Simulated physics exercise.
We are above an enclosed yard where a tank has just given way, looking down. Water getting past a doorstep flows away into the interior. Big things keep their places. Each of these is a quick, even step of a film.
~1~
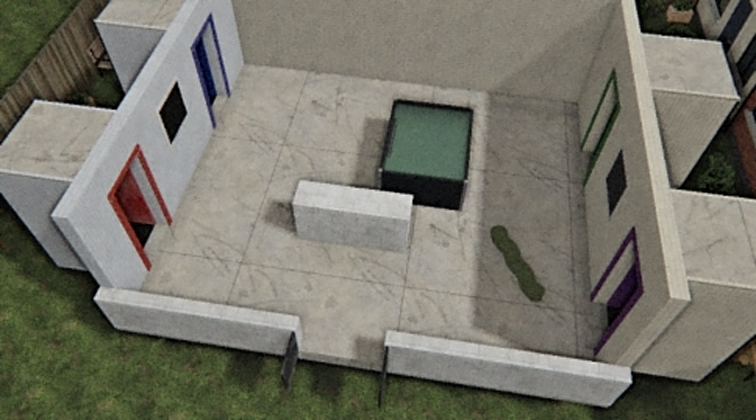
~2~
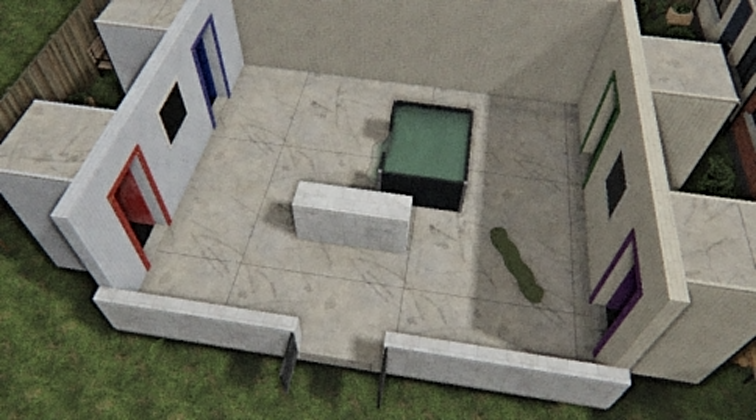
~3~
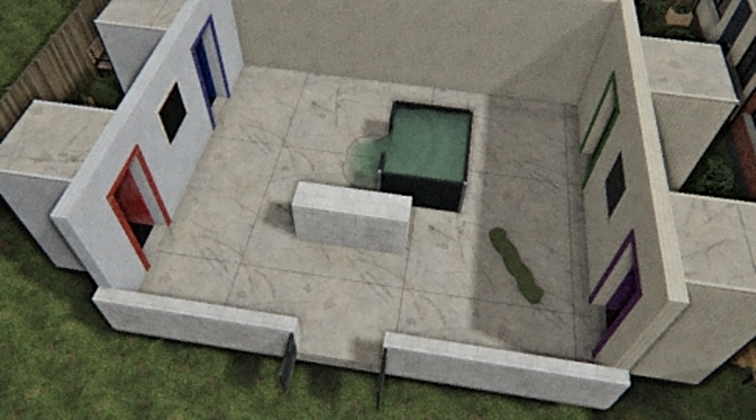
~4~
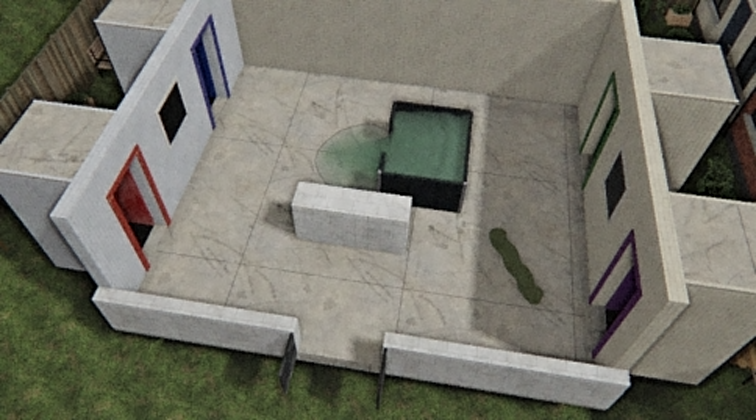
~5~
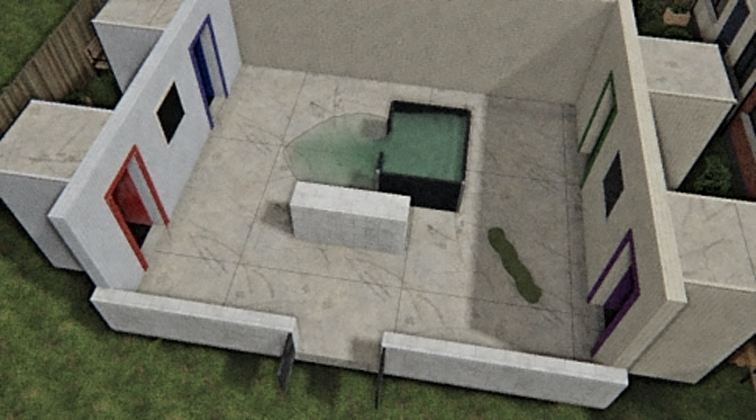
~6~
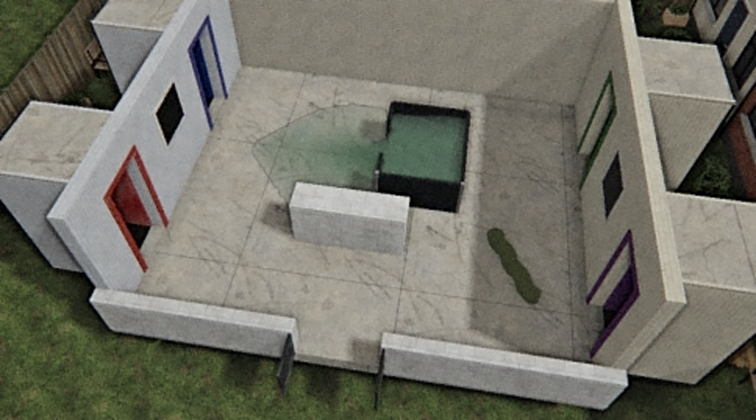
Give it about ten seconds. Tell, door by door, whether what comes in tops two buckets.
In turn, the red door tops two buckets; the purple door keeps to two buckets or fewer; the blue door tops two buckets; the green door keeps to two buckets or fewer.
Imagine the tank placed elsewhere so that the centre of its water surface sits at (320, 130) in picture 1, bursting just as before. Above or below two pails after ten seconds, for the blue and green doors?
In short: The blue door floods, the green door takes less.
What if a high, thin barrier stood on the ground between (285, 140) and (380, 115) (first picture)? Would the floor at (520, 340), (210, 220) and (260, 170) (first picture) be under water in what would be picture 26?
Results in order: Bone-dry / swamped / swamped.
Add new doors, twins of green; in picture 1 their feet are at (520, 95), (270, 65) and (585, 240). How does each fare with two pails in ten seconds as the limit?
Taking them as listed, the first doesn't reach the limit, the second gets past the limit and the third doesn't reach the limit.
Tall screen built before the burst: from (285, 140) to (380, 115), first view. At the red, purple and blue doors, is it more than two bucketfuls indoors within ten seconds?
I'd say the red door gets past the mark, the purple door gets past the mark, and the blue door remains below the mark.
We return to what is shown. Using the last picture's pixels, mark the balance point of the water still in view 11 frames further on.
I'd say around (342, 159).
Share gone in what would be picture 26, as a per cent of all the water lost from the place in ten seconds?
Something close to 55 percent by that point.
A moment on, water covers 30 % of the floor; the red door not reached, the purple door not reached, the blue door under two buckets in, the green door not reached.
Next, water covers 35 % of the floor; the red door under two buckets in, the purple door not reached, the blue door over two buckets in, the green door not reached.
Then, water covers 40 % of the floor; the red door over two buckets in, the purple door not reached, the blue door far over two buckets in, the green door not reached.
Later, water covers 55 % of the floor; the red door over two buckets in, the purple door not reached, the blue door far over two buckets in, the green door not reached.
In the end, water covers 80 % of the floor; the red door over two buckets in, the purple door wet at the sill, nothing in, the blue door far over two buckets in, the green door not reached.
